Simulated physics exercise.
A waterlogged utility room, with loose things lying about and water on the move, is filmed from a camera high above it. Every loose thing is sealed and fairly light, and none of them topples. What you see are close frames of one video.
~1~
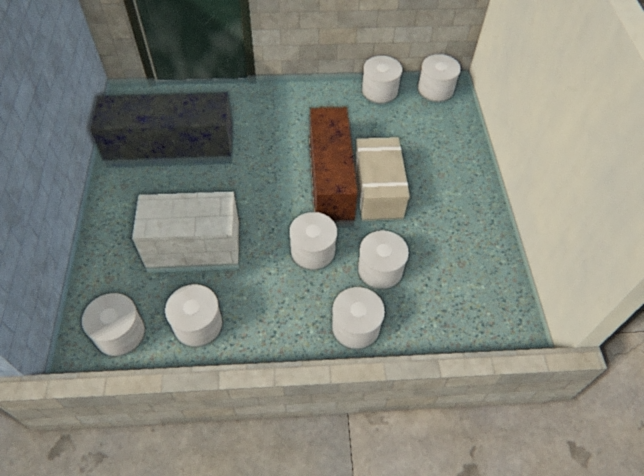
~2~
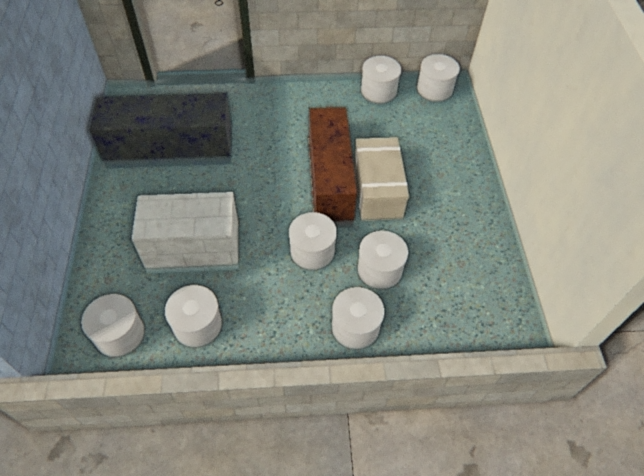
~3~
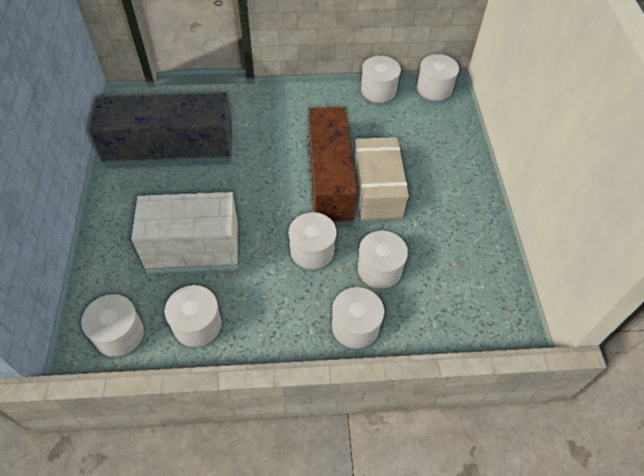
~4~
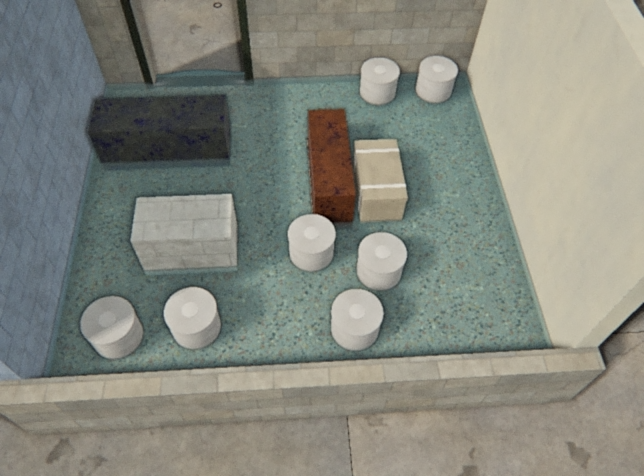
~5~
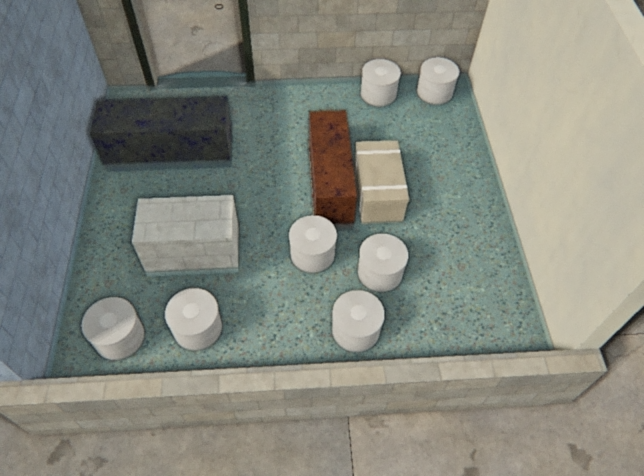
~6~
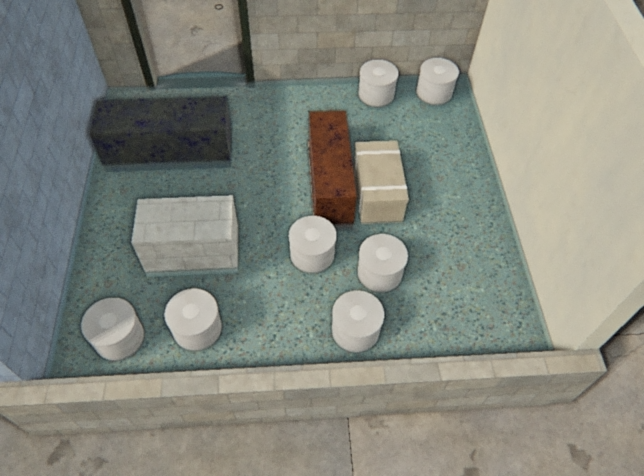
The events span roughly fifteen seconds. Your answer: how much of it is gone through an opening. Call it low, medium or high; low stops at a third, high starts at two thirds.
Low.
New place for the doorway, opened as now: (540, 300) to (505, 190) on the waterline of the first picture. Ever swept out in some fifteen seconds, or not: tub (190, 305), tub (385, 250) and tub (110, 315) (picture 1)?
Remains, escapes, remains.
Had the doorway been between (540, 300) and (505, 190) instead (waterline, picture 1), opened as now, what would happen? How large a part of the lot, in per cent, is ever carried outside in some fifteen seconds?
Roughly 50 in a hundred.
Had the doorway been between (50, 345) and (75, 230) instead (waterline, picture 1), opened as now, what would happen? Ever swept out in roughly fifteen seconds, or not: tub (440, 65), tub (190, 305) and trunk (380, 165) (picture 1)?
Going through them, number one is held back, number two is flushed away and number three is held back.
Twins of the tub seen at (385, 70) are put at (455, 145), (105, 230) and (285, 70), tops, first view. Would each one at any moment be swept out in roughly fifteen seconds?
One after the other: Kept in, inside, gone.
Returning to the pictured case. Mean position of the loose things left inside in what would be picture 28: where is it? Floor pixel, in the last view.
Roughly (297, 223).
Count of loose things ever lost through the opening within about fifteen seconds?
By my count, 1.
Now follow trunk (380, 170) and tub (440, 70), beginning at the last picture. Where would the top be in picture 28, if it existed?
Estimated: (367, 126); (394, 69).
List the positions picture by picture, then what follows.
In the first frame, a tub at (383, 68) floats; a tub at (441, 67), afloat; 0 of 8 have shifted.
In the second frame, a tub at (382, 68) floats; a tub at (440, 67), afloat; 0 of 8 have shifted.
In the third frame, a tub at (382, 68), afloat; a tub at (440, 67), afloat; 0 of 8 have shifted.
In the fourth frame, a tub at (381, 70) floats; a tub at (439, 68) floats; 0 of 8 have shifted.
In the fifth frame, a tub at (381, 72) floats; a tub at (440, 70) floats; 0 of 8 have shifted.
In the sixth frame, a tub at (379, 72) floats; a tub at (440, 70), afloat; 0 of 8 have shifted.
A moment on, 0 of 8 are out; 8 afloat.
Next, 0 of 8 are out; 8 afloat.
Later, 1 of 8 are out; 7 afloat.
In the end, 1 of 8 are out; 7 afloat.
